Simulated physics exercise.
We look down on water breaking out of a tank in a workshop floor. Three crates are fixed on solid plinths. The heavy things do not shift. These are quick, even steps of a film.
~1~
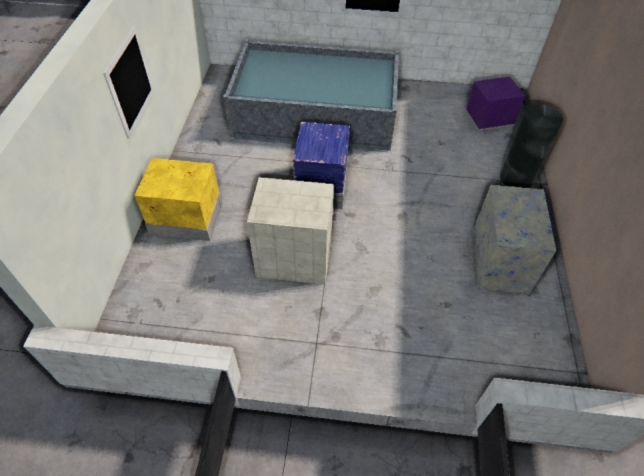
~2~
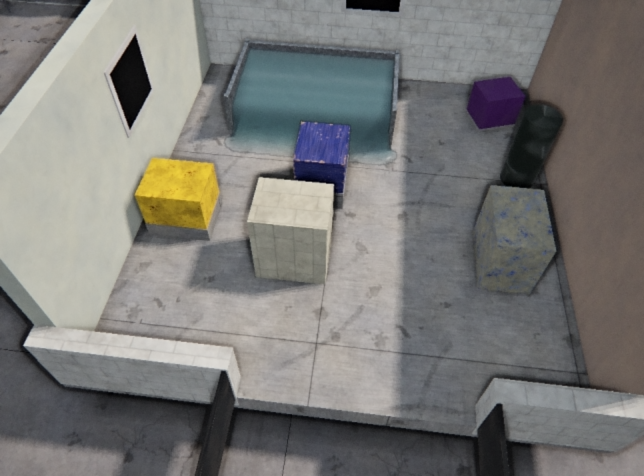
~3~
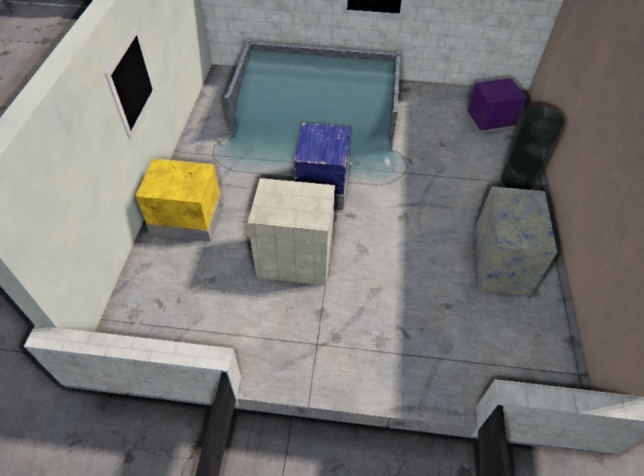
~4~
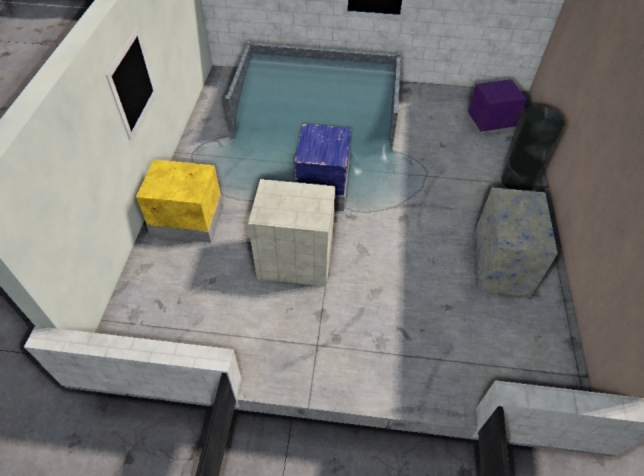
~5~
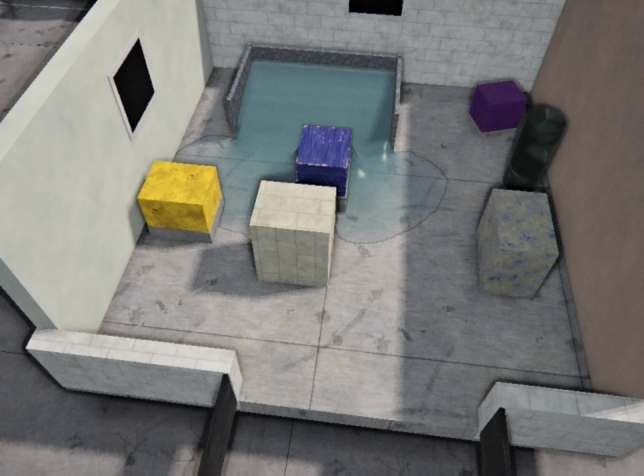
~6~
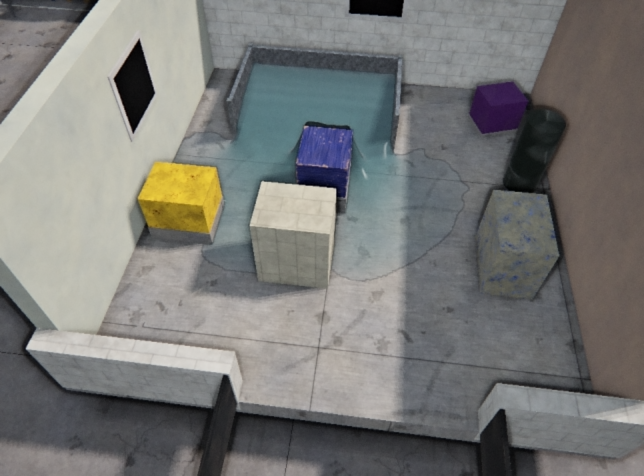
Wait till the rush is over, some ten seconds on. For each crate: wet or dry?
The purple crate is soaked; the yellow crate is soaked; the blue crate is soaked.
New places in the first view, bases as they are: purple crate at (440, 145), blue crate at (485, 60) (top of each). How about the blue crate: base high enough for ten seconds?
In short: The blue crate keeps dry.
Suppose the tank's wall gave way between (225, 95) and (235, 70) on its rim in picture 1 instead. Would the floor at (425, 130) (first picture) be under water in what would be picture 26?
Verdict: Clear.
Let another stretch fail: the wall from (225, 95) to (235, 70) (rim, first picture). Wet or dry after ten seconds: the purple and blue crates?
Purple takes water; blue keeps dry.
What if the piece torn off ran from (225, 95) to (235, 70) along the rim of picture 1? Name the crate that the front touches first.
I say the crate marked yellow.
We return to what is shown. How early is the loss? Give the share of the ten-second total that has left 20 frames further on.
About 35 per cent.
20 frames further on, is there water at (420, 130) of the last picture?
Verdict: Clear.
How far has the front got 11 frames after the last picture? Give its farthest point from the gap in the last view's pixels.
Around (586, 423).
A moment on, water covers 50 % of the floor; the purple crate not reached, the yellow crate water round its plinth, the blue crate water round its plinth.
Next, water covers 70 % of the floor; the purple crate not reached, the yellow crate water round its plinth, the blue crate water round its plinth.
Then, water covers 80 % of the floor; the purple crate water round its plinth, the yellow crate water round its plinth, the blue crate water round its plinth.
Later, water covers 90 % of the floor; the purple crate water round its plinth, the yellow crate water round its plinth, the blue crate water round its plinth.
In the end, water covers 100 % of the floor; the purple crate was topped, the yellow crate was topped, the blue crate was topped.
